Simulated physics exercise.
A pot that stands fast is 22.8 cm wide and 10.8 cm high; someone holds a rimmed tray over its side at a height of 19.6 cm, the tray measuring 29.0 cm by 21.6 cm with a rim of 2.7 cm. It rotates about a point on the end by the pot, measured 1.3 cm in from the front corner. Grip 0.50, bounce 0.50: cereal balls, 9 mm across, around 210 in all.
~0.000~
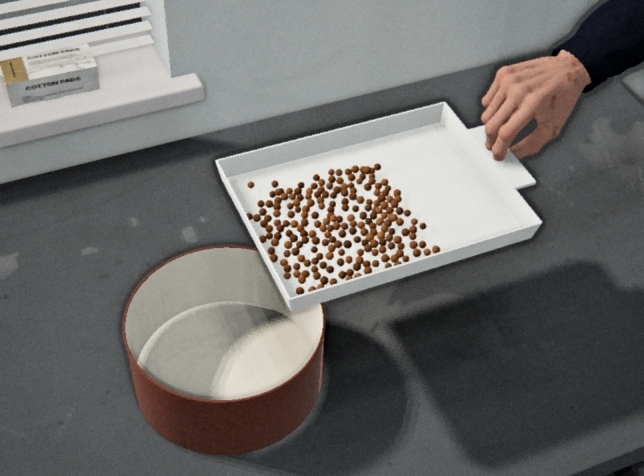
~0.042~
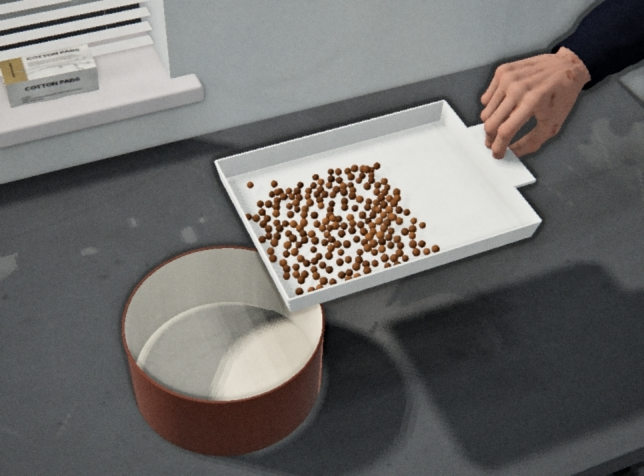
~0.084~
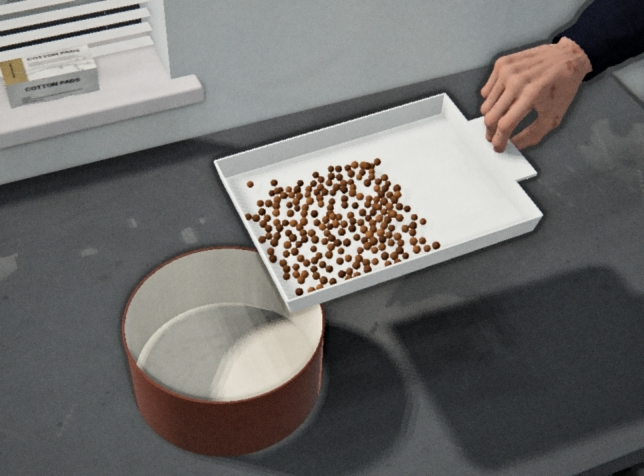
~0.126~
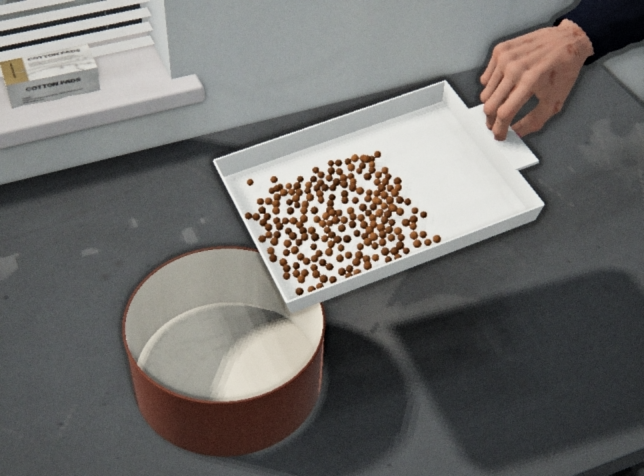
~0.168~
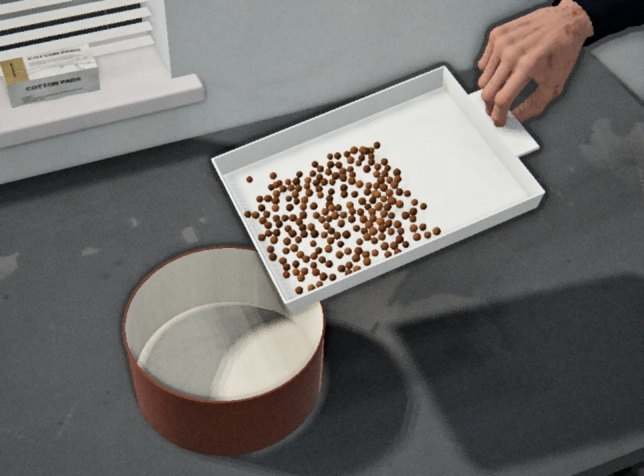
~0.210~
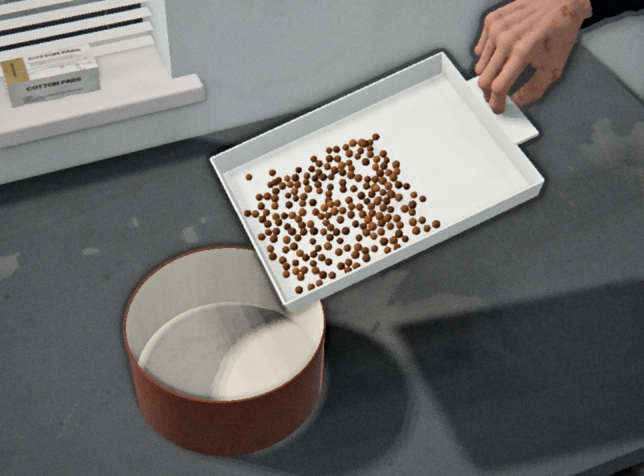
White rimmed tray of small brown balls tilting gradually as a hand raises its right end beside a reddish-brown pot.
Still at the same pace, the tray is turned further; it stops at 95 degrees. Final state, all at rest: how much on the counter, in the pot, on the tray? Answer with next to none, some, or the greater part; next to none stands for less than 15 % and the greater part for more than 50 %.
Counter: Next to none; pot: The greater part; tray: Next to none.
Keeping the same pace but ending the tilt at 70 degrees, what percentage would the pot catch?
I'd put it at close to 0 per cent.
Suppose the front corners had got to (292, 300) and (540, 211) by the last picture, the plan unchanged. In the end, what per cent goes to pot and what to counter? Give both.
Split: Pot = 5, counter = 95.
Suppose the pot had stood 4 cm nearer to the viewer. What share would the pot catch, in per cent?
In that setup it would come to near 95 per cent.
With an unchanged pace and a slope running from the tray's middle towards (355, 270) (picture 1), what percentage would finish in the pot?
My guess is roughly 5 percent.
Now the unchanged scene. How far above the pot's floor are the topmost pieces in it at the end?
About 2.0 centimetres.
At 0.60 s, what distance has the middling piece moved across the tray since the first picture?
By then it sits near 5 cm from where it began.
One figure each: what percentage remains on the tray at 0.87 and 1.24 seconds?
Around 100 first, about 25 after.
After 0.60 s, tilt 53 degrees; the tray holds 100 %, the pot 0 %.
After 0.87 s, tilt 80 degrees; the tray holds 100 %, the pot 0 %.
Then, at 1.24 s, tilt 95 degrees; the tray holds 25 %, the pot 35 %.
By 2.2 s all is still; counter 5 %, pot 95 %, tray 0 %.
